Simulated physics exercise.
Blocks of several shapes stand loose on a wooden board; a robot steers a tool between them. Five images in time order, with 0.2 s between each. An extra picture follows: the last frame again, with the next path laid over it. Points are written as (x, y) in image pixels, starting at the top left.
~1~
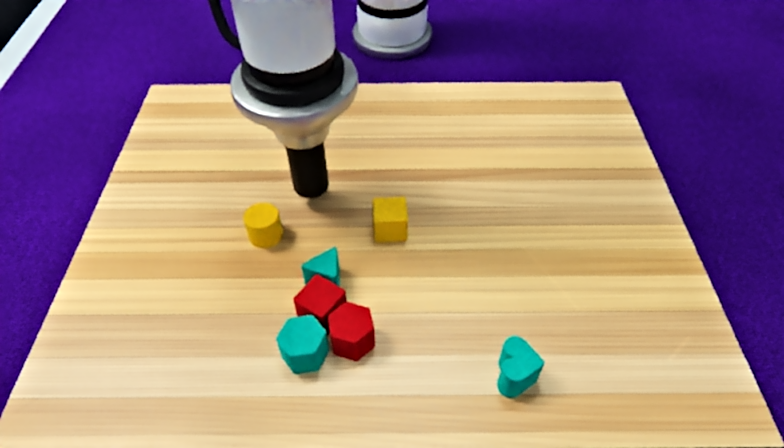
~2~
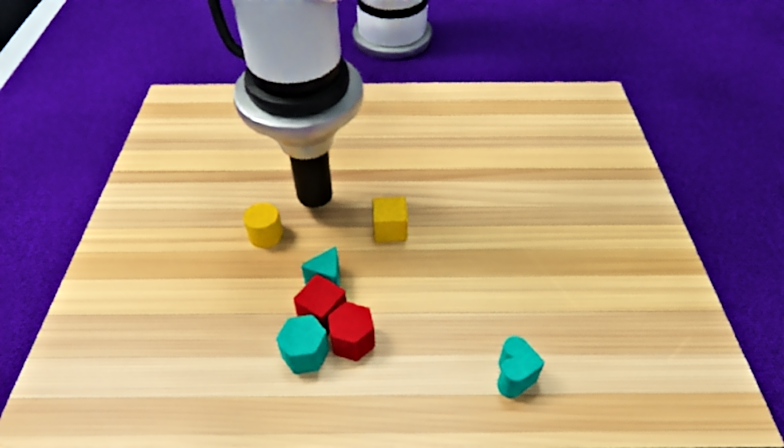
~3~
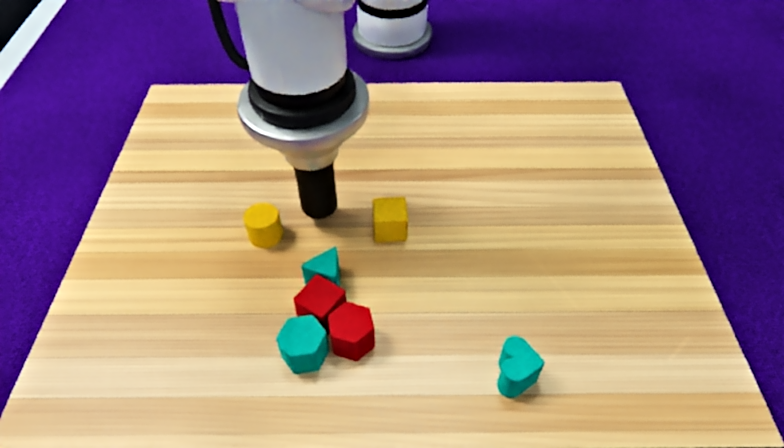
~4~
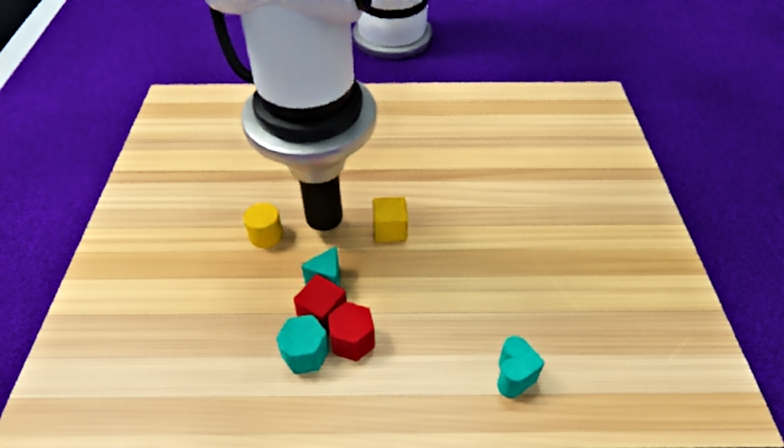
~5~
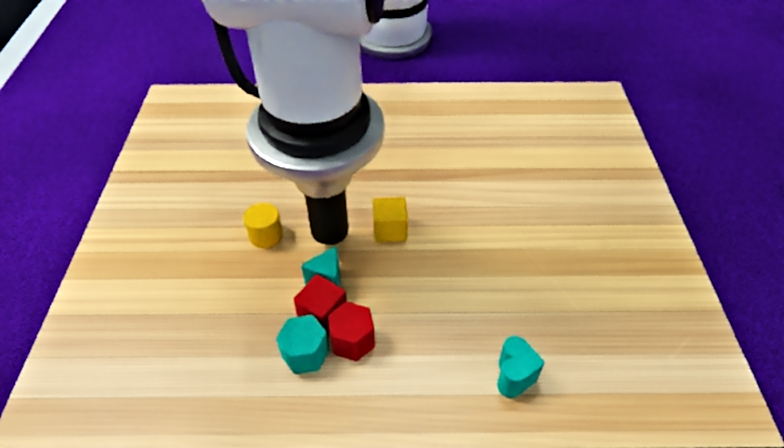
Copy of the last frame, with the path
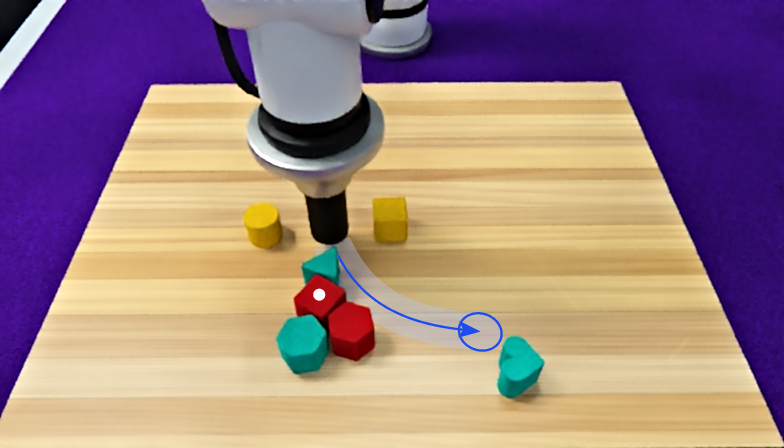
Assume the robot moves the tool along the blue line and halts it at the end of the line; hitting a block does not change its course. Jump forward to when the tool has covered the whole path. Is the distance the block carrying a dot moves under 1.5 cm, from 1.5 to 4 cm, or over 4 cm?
Moves 1.5 to 4 cm.
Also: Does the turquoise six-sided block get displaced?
I believe so.
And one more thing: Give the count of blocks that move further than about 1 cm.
It will shift three or more blocks.
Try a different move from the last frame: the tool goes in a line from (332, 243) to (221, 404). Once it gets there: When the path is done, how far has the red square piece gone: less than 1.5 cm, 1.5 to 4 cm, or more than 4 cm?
Between 1.5 and 4 cm.
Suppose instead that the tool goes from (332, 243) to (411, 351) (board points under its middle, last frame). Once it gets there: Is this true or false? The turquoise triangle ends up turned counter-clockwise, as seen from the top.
That is false.
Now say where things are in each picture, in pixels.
In the first frame, tool's lower end (311, 187); turquoise six-sided block (301, 335); red square piece (319, 295); turquoise triangle (324, 262); red six-sided block (351, 321).
In the second frame, tool (315, 196); blocks still.
In the third frame, tool (320, 207); blocks still.
In the fourth frame, tool (325, 219); blocks still.
In the fifth frame, tool (330, 232); turquoise six-sided block (301, 335); red square piece (319, 295); turquoise triangle (324, 262); red six-sided block (351, 321).
Drawn move, from (332, 243) over (360, 287) and (413, 319) to (480, 331); the dot is on the red square piece.
What follows on the original path. One third of the way, tool (360, 277); turquoise six-sided block (286, 356); red square piece (305, 315); turquoise triangle (338, 291), turned 85° clockwise.
Two thirds of the way, tool (415, 309); turquoise six-sided block (285, 356); red square piece (305, 315); turquoise triangle (339, 291), turned 85° clockwise.
At the end, tool (483, 321); turquoise six-sided block (285, 356); red square piece (305, 315); turquoise triangle (339, 291), turned 85° clockwise; red six-sided block still.
